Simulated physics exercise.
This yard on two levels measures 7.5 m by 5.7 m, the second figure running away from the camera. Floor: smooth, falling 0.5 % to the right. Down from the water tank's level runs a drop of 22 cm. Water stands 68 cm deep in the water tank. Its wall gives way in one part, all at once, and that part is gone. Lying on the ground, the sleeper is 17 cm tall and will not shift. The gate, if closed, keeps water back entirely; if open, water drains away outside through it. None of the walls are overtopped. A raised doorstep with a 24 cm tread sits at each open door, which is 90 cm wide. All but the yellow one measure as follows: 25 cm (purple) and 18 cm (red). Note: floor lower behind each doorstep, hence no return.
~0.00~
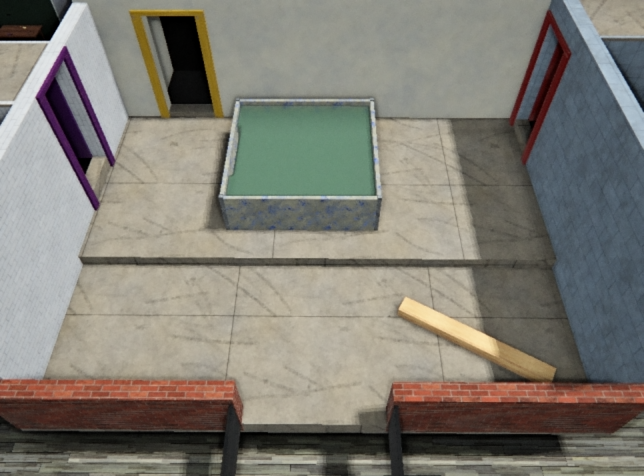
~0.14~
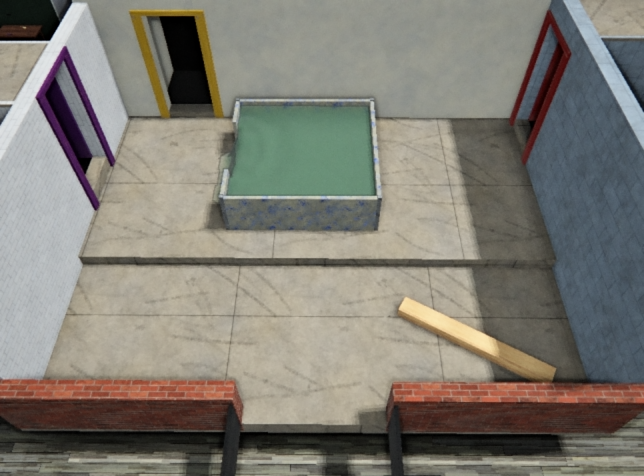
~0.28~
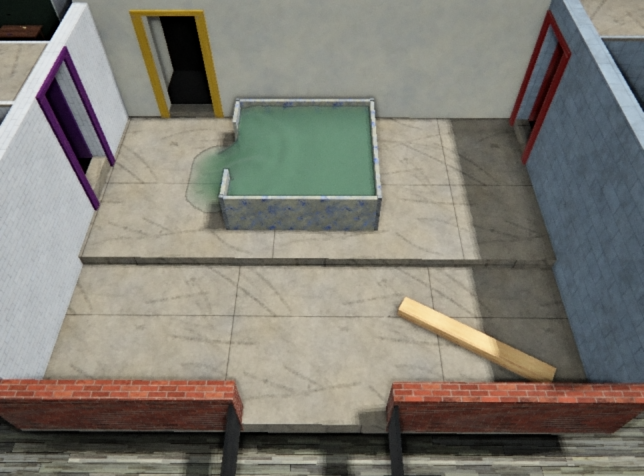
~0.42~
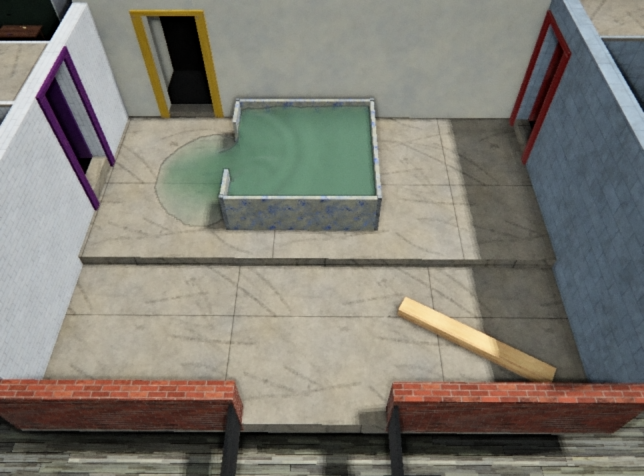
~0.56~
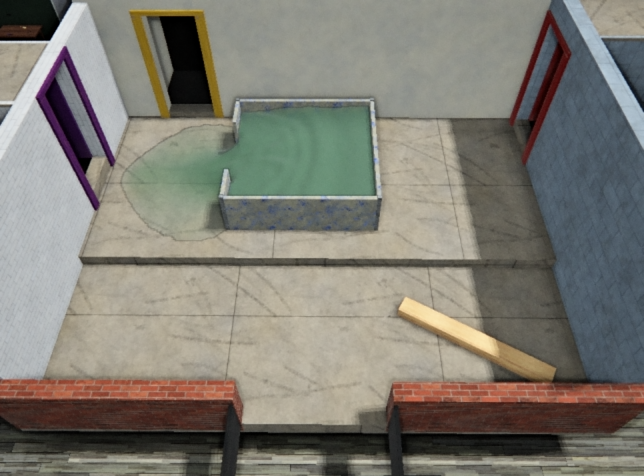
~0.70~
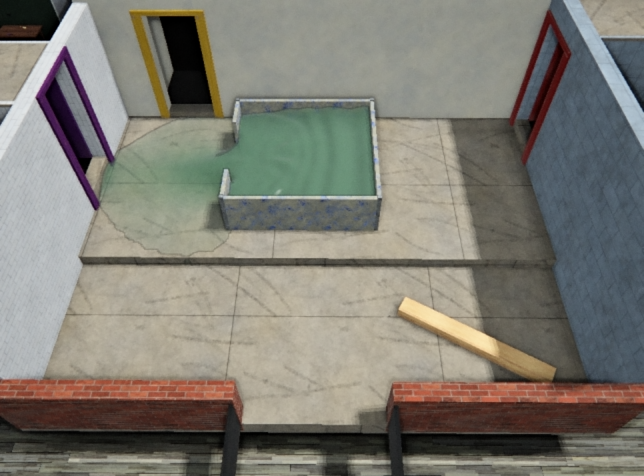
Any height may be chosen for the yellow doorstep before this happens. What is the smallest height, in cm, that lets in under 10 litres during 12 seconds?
18 cm.
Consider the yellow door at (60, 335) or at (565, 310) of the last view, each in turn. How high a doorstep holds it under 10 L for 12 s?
Roughly 16 cm for the first and 14.0 cm for the second.
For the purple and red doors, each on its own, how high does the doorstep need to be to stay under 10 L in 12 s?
About 35 cm at purple and 10.5 cm at red.
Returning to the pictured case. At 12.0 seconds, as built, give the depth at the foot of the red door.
Some 7.0 cm.
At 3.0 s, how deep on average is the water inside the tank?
Around 36 cm deep on average.
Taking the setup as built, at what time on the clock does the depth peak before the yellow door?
Crest at t of about 2.4 s.
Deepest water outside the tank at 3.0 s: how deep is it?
Up to some 35 centimetres, I'd say.
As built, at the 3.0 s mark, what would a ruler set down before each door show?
Door by door in cm - purple 30, yellow 18, red 0.
After 1.4 s water covers 20 % of the floor, deepest (50 cm) near (129, 119); 8 cm at the yellow door, 0 litres in over its 11 cm doorstep.
After 3.0 s water covers 30 % of the floor, deepest (35 cm) near (129, 119); 18 cm at the yellow door, 26 litres in over its 11 cm doorstep.
After 12.0 s water covers 85 % of the floor, deepest (20 cm) near (547, 273); 8 cm at the yellow door, 96 litres in over its 11 cm doorstep.
At the yellow door as built, the water arrived by 0.8 s and peaked near 20 cm at 2.4 s.
Run again over the same 12 s with other heights there, 27 litres in over 15.5 cm, 4 litres over 20.5 cm. The limit of 10 litres is kept from about 18 cm up.
